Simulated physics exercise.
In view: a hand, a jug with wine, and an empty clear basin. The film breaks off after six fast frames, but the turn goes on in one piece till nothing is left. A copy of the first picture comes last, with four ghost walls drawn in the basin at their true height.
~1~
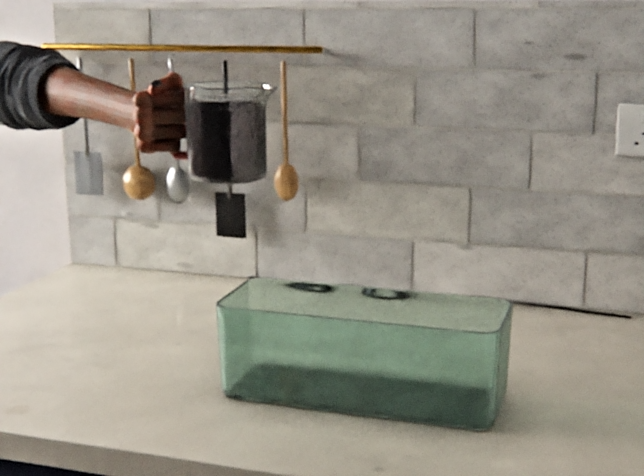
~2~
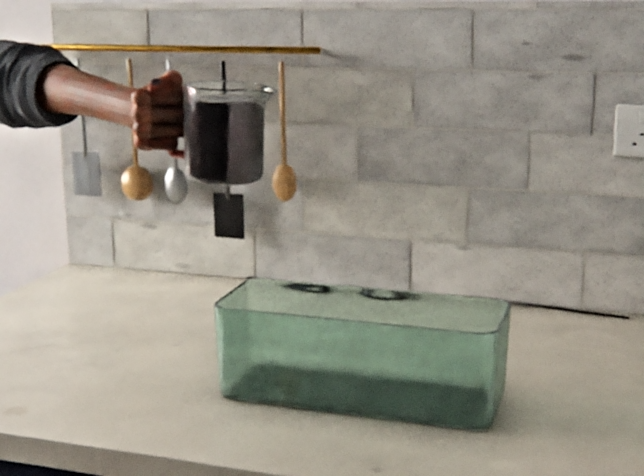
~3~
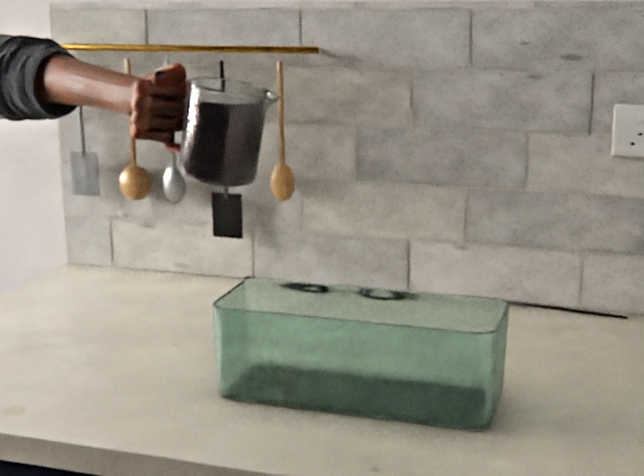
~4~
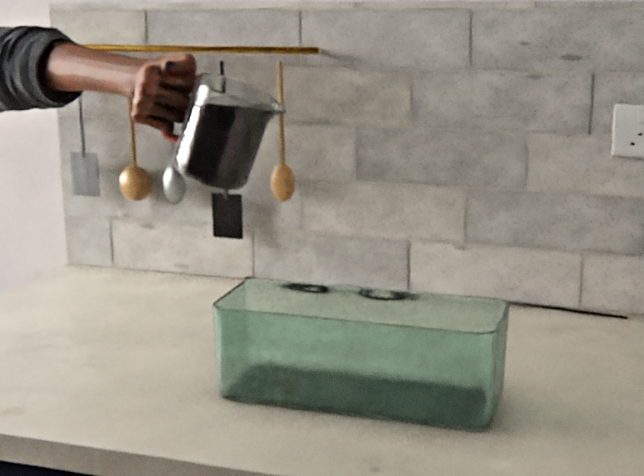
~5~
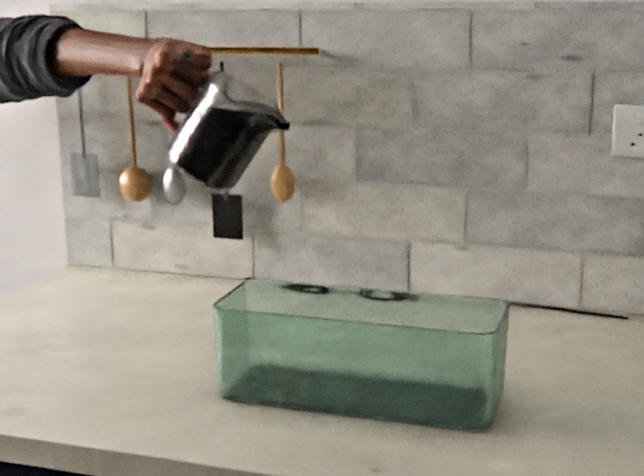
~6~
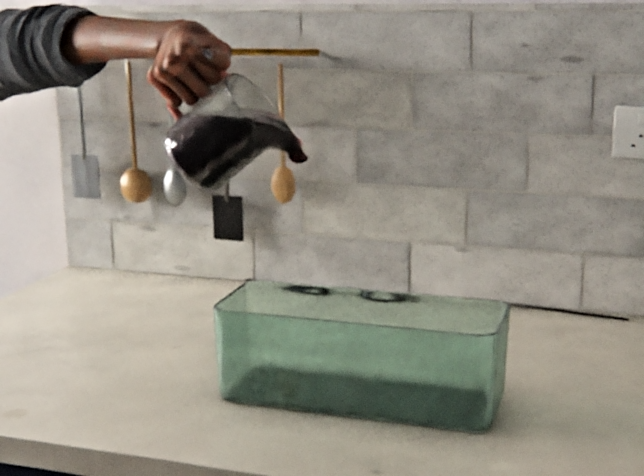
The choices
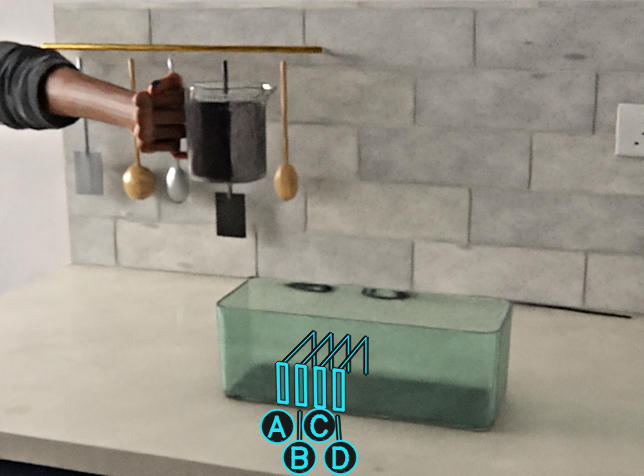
The clip shows a hand holding a glass jug of dark wine above a clear, green-tinted basin on a counter. The hand tilts the jug steadily to the right, and the wine runs to the lip and begins passing over it.
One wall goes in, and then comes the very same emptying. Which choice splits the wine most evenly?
Best: C.
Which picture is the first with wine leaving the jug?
Picture 5.
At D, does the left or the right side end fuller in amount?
More ends on the left.
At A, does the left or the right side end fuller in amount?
The right one.
On the marked copy, A at (281, 408); B at (299, 411); C at (318, 413); D at (337, 416).
Choosing A, about 5 % ends left of the wall and 92 % right of it; 3 % is lost outside.
Choosing B, about 21 % ends left of the wall and 78 % right of it.
Choosing C, about 51 % ends left of the wall and 45 % right of it; 4 % is lost outside.
Choosing D, about 75 % ends left of the wall and 14 % right of it; 11 % is lost outside.
